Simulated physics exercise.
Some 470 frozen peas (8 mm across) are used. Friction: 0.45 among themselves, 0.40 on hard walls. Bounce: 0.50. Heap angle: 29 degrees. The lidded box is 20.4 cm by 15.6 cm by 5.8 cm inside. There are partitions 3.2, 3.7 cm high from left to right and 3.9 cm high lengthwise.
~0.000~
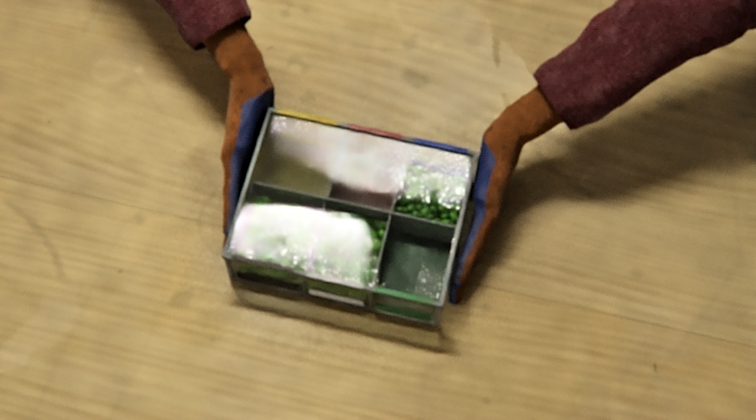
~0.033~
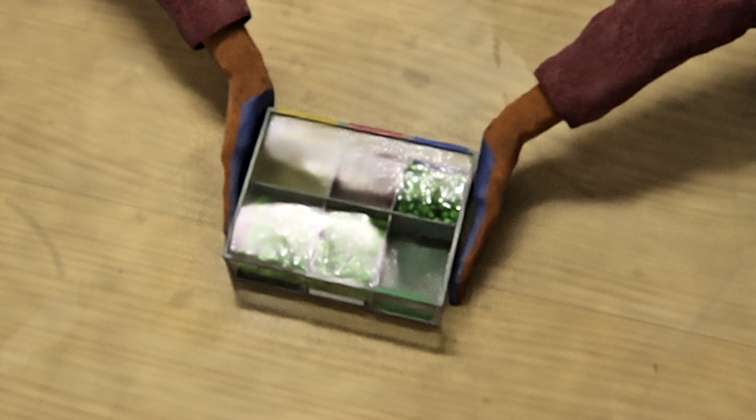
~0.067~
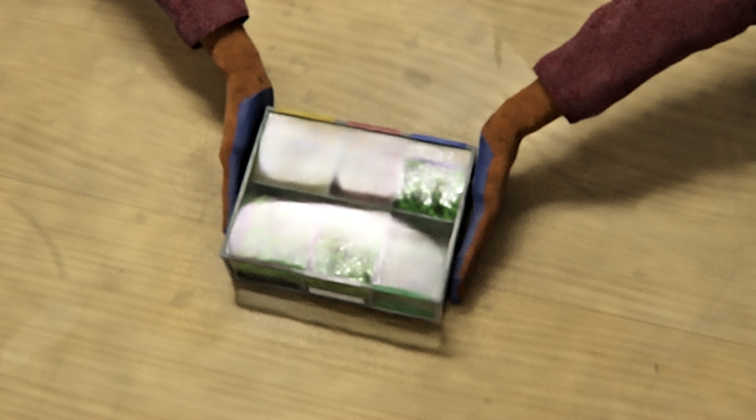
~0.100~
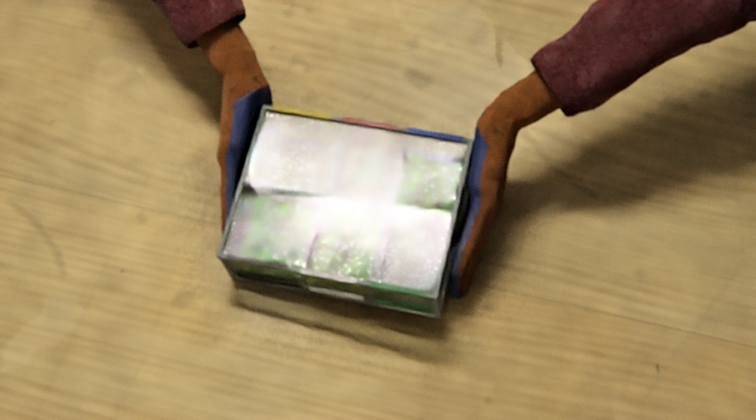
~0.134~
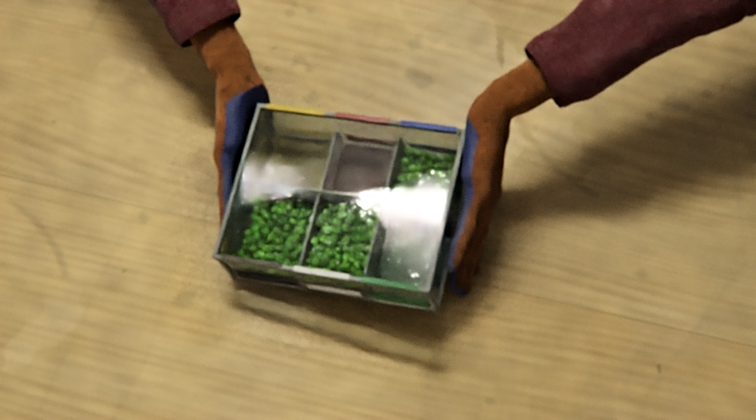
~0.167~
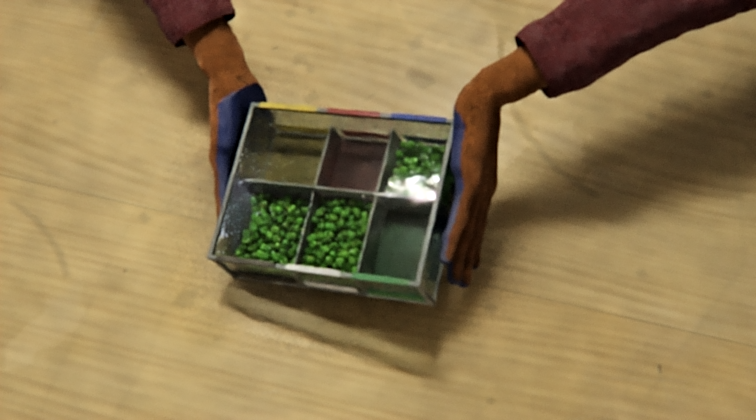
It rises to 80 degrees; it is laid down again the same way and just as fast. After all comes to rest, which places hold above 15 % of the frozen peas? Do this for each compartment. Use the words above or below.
Red: Below; blue: Below; green: Below; yellow: Below; white: Above; black: Above.
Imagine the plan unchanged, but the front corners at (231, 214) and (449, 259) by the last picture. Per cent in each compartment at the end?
Final shares: Red 15%, blue 25%, green 0%, yellow 15%, white 25%, black 25%.
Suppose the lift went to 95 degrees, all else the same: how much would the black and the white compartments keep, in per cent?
In that case black 75, white 10.
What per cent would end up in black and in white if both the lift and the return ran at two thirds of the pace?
Black 60 %, white 20 %.
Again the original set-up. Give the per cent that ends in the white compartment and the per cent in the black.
White: 20; black: 60.
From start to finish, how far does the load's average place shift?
Roughly 4.0 cm.
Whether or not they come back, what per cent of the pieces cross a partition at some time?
The share comes out near 40 per cent.
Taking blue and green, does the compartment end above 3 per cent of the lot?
As for blue, correct, and as for green, not so.
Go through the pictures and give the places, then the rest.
The first picture shows box tilt 0 degrees, front corners at (227, 254) and (439, 303); blue 25 %, white 45 %, black 35 %.
The second picture shows box tilt 1 degrees, front corners at (227, 254) and (439, 302).
The third picture shows box tilt 3 degrees, front corners at (225, 254) and (437, 299), lowest corner left front.
The fourth picture shows box tilt 7 degrees, front corners at (222, 255) and (433, 295), lowest corner left front.
The fifth picture shows box tilt 12 degrees, front corners at (217, 255) and (426, 289), lowest corner left front.
The sixth picture shows box tilt 17 degrees, front corners at (212, 256) and (416, 283), lowest corner left front; blue 25 %, white 45 %, black 35 %. The box's pace is about 160 degrees a second.
After 0.65 s, tilt 79 degrees; red 5 %, blue 20 %, white 35 %, black 40 %.
After 0.97 s, tilt 33 degrees; red 5 %, blue 10 %, yellow 5 %, white 20 %, black 60 %.
After 1.38 s, tilt 0 degrees; red 5 %, blue 10 %, yellow 5 %, white 20 %, black 60 %.
At rest (2.1 s), red 5 %, blue 10 %, green 0 %, yellow 5 %, white 20 %, black 60 %.
